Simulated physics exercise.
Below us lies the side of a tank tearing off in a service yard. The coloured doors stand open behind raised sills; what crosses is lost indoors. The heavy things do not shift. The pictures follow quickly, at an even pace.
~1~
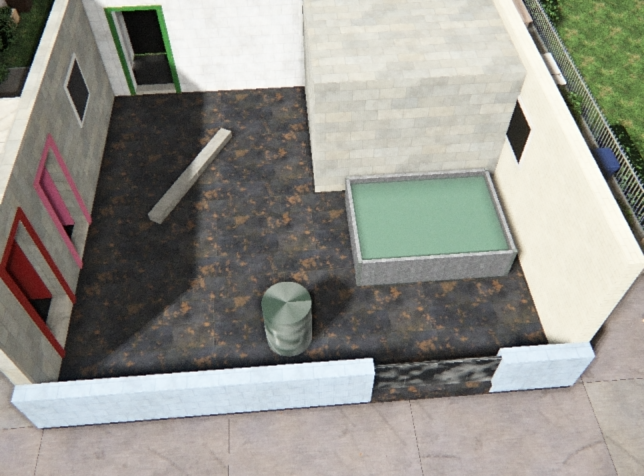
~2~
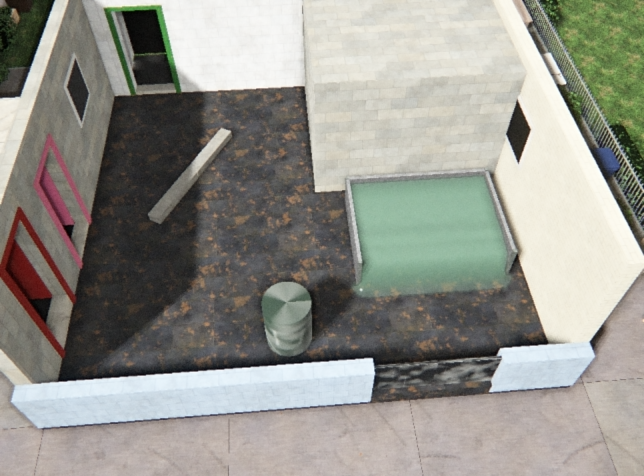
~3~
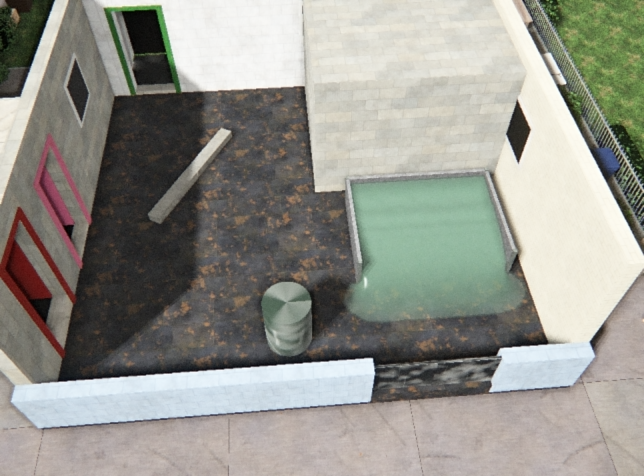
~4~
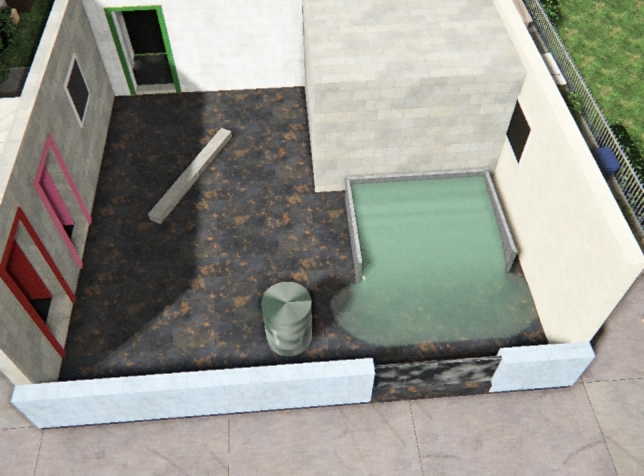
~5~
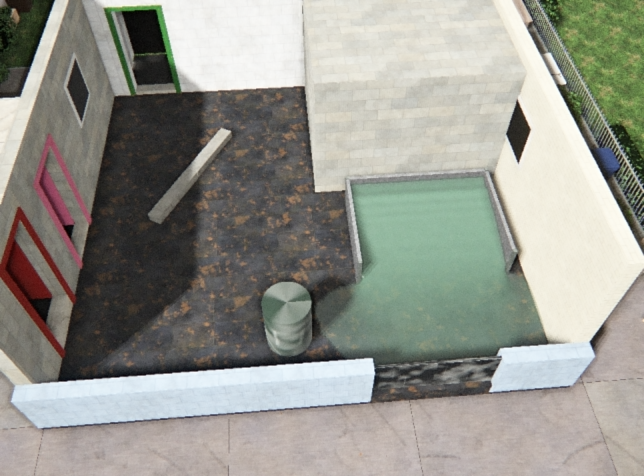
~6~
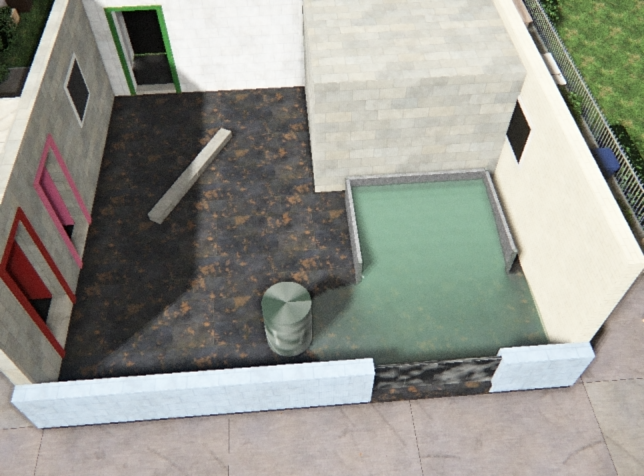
In a walled yard with coloured doorways, the front side of a tank gave way, and green water poured out across the dark floor, spreading to the low front wall and around the round drum.
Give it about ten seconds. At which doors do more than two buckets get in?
One by one: The pink door admits no more than that; the red door admits no more than that; the green door admits no more than that.
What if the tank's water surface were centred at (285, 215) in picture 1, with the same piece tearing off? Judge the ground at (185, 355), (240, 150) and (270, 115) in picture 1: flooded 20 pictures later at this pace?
In turn: Under water, clear, no water.
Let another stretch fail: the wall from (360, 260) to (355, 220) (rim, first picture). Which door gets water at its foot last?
Last comes the one in green.
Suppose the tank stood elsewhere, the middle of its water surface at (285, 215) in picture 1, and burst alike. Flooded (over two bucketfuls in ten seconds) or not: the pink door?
In short: The pink one takes less.
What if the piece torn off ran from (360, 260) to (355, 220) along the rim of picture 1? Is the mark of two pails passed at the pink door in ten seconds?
My reading: The pink door goes over.
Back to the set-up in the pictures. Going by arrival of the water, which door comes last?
It is the green door.
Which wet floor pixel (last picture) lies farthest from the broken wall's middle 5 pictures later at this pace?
Near (255, 389).
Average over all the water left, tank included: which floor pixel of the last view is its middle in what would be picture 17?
At about (427, 308).
A moment on, water covers 15 % of the floor; the pink door not reached, the red door not reached, the green door not reached.
Next, water covers 20 % of the floor; the pink door not reached, the red door not reached, the green door not reached.
Then, water covers 45 % of the floor; the pink door not reached, the red door wet at the sill, nothing in, the green door not reached.
Later, water covers 75 % of the floor; the pink door wet at the sill, nothing in, the red door wet at the sill, nothing in, the green door not reached.
In the end, water covers 95 % of the floor; the pink door under two buckets in, the red door wet at the sill, nothing in, the green door wet at the sill, nothing in.
